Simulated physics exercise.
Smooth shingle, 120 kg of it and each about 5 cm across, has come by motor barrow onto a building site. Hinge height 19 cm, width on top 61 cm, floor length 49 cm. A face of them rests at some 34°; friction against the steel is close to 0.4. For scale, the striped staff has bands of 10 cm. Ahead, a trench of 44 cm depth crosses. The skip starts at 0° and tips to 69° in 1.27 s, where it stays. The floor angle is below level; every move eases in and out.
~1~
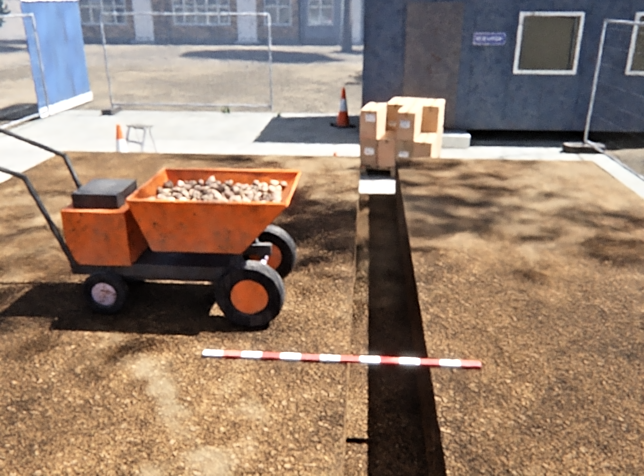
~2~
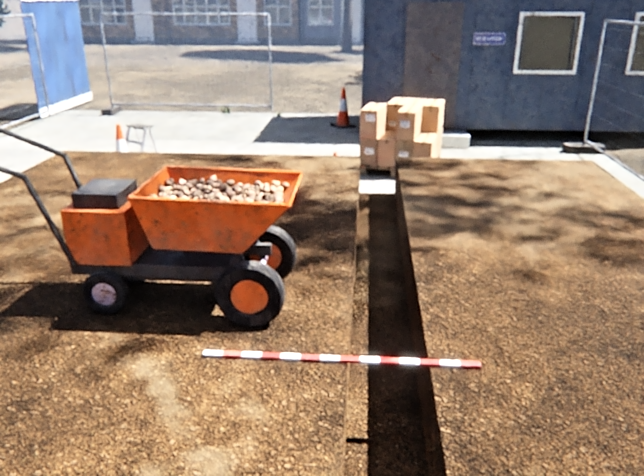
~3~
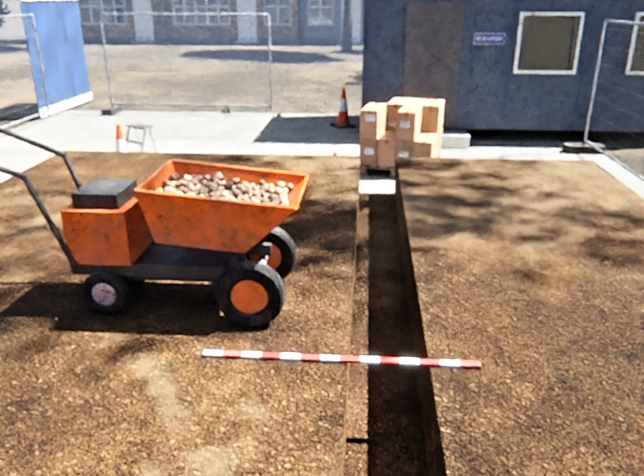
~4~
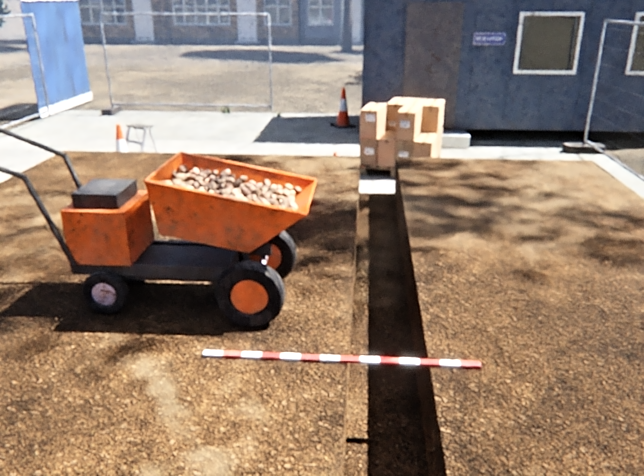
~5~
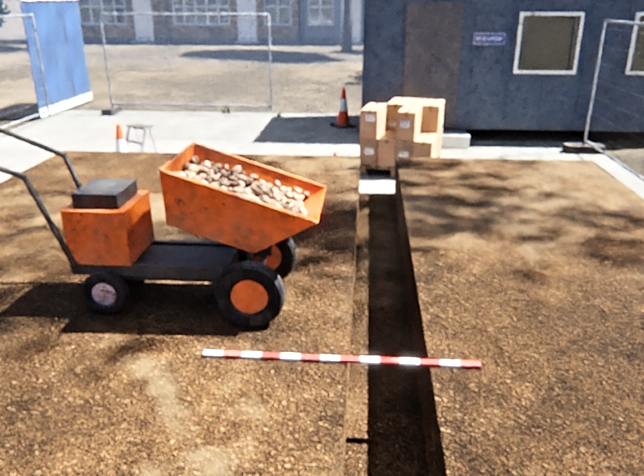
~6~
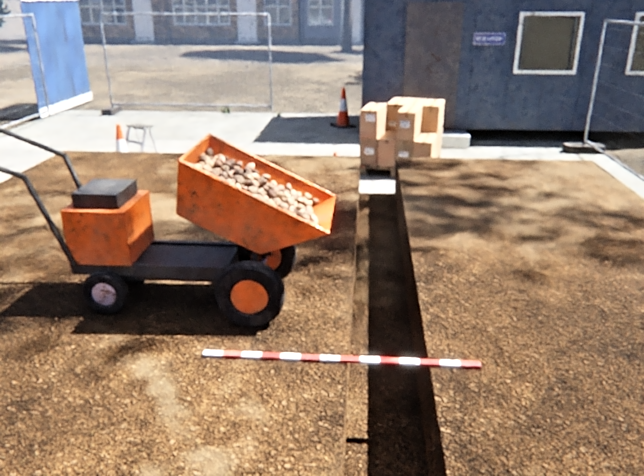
Orange skip of smooth stones on a motor barrow tilting steadily down to the right, its lip reaching towards a narrow trench.
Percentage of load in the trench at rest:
97 %.
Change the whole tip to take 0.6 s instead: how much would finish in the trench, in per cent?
Close to 80 per cent then.
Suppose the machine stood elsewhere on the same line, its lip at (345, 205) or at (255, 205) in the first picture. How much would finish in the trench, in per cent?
Result: Close to 25 then close to 95 per cent.
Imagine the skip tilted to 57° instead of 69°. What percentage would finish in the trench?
Trench share: Approx. 85%.
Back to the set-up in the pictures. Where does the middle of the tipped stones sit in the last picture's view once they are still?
Somewhere near pixel (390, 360).
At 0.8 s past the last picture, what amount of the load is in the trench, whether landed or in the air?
Approx. 45 % of the load.
Then, 0.4 s after the last picture the floor is at 58°, 100 % in the skip; the foremost stones are at (354, 259).
Then, 0.8 s after the last picture the floor is at 69°, 52 % in the skip, 47 % in the trench; the foremost stones are at (425, 322).
Then, 1.2 s after the last picture the floor is at 69°, 18 % in the skip, 80 % in the trench, 3 % past the trench; the foremost stones are at (488, 307).
Then, 3.1 s after the last picture the floor is at 69°, 0 % in the skip, 97 % in the trench, 3 % past the trench; the foremost stones are at (541, 313).
